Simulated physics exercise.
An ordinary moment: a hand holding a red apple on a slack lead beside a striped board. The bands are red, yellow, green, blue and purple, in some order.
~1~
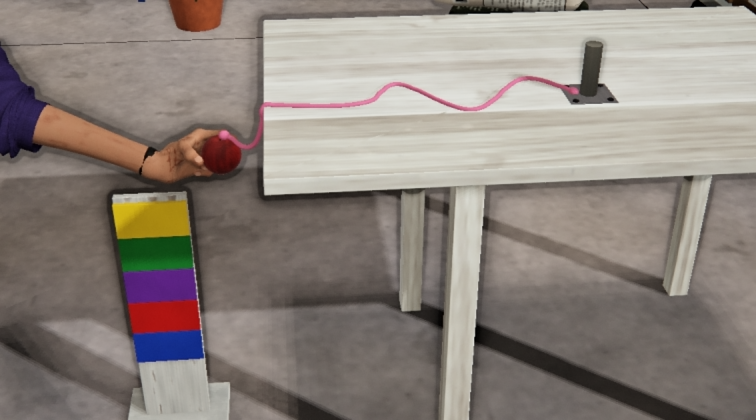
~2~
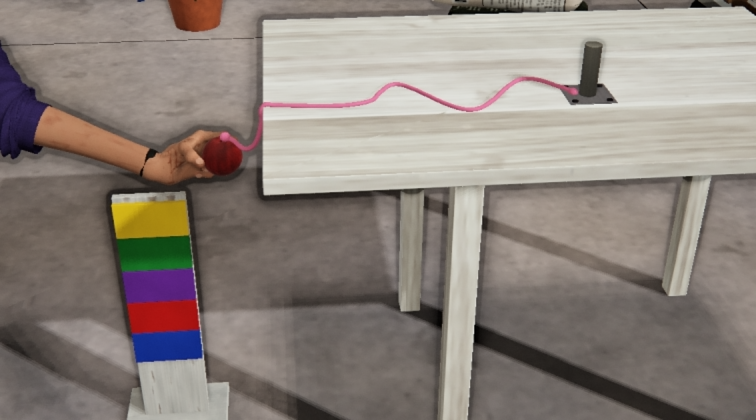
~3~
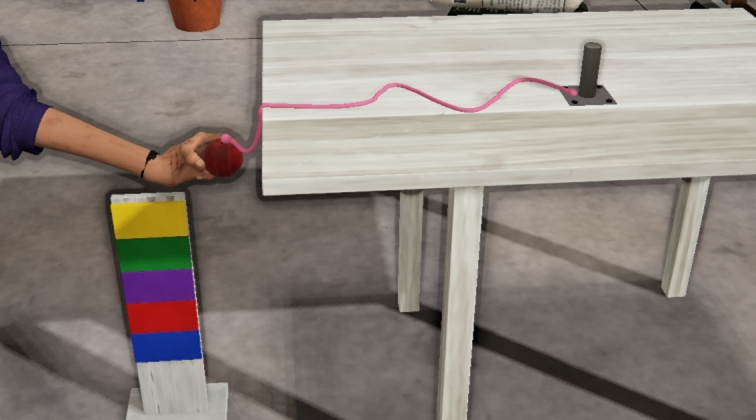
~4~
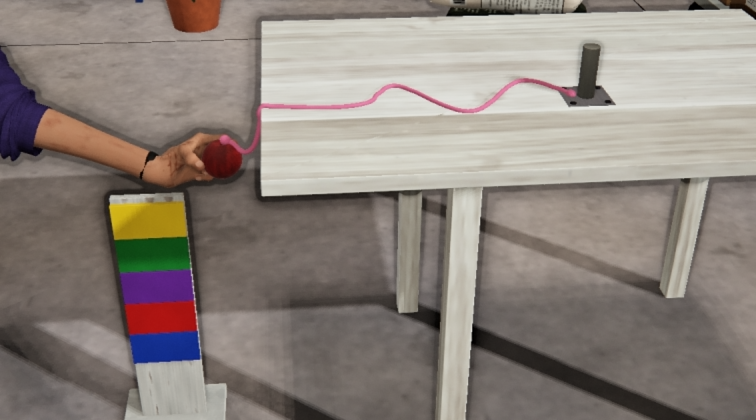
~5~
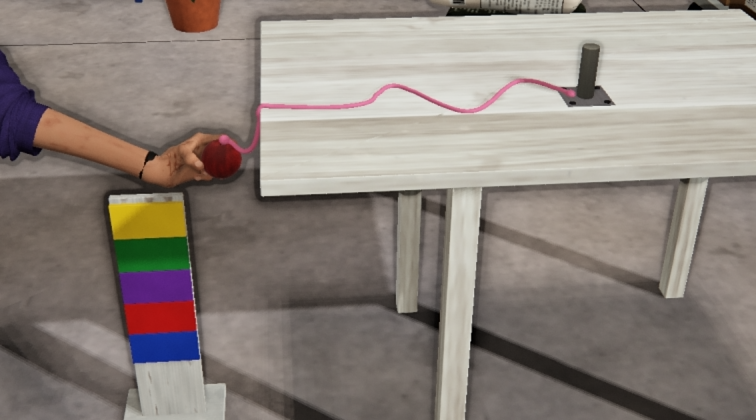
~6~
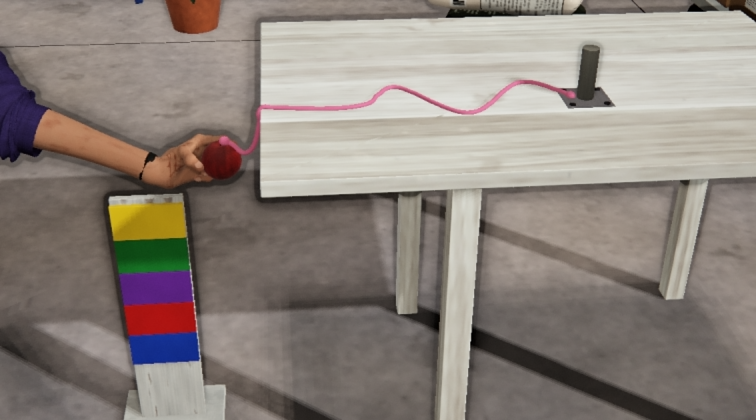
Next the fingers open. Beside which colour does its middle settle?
Its centre hangs level with the purple band.
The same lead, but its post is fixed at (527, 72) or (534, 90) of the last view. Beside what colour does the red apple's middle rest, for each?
Try by try: Red; red.
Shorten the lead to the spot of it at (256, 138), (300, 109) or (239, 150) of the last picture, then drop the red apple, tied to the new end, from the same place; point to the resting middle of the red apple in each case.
Near (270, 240), (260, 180) and (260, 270).
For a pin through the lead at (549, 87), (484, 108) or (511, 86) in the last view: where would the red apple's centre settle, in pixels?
Near (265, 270), (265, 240) and (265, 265).
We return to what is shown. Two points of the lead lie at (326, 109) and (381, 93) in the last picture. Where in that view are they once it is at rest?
They go to (260, 148) and to (293, 105).
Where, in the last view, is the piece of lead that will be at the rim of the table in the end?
The one at (365, 105).
Soon after, apple near (289, 284); level with purple.
Then, apple near (255, 285); level with purple.
At rest, apple near (266, 287); level with purple. Its middle rests at the purple band.
